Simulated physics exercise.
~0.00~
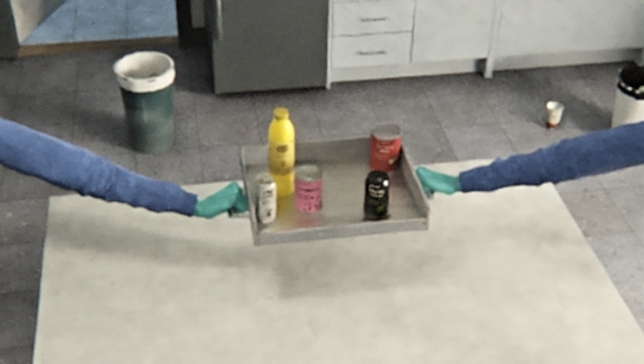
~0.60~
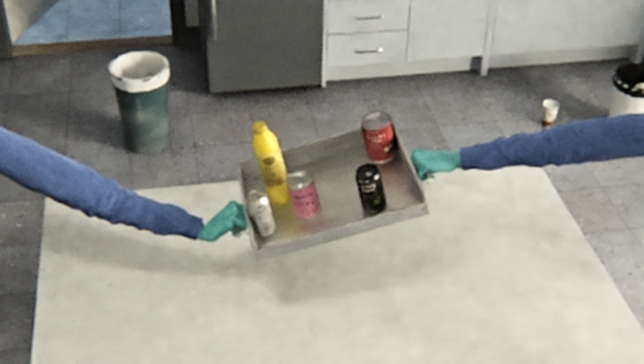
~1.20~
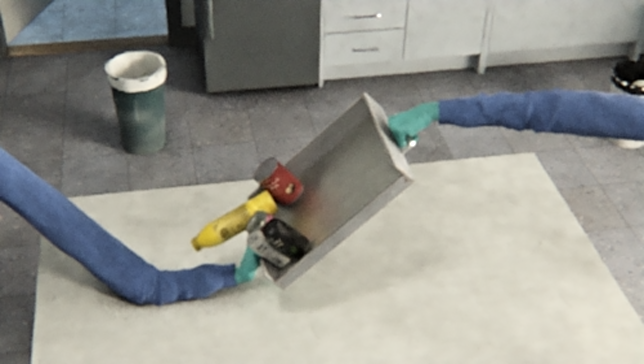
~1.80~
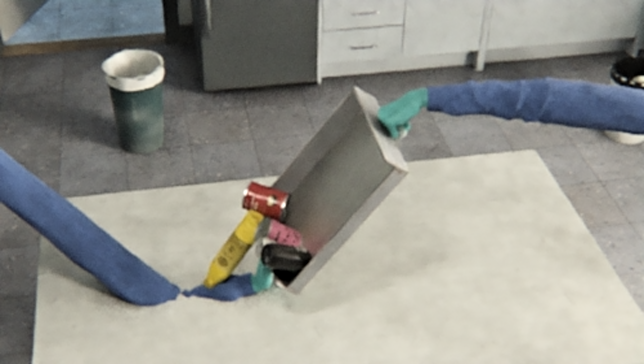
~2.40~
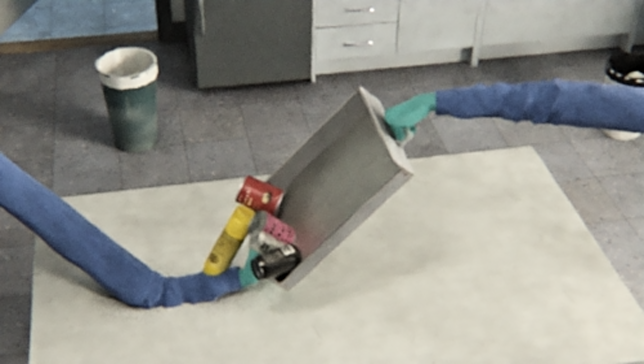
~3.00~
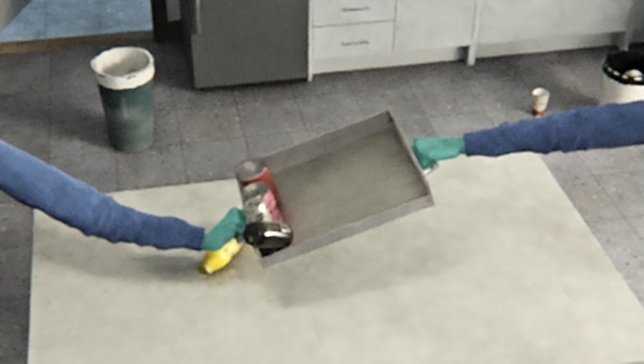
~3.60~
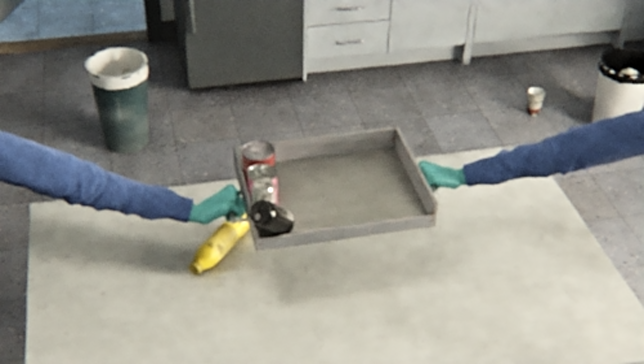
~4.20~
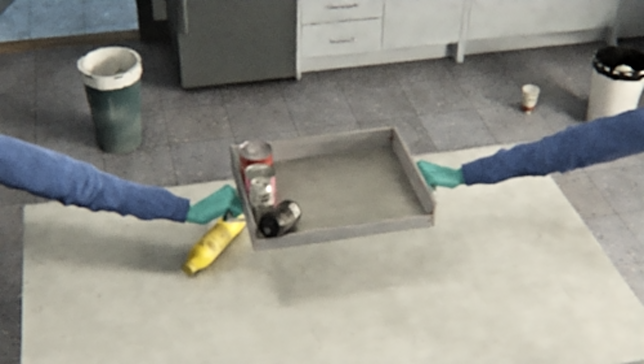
A yellow bottle tumbles out as two gloved hands tip a crate left, then level it.
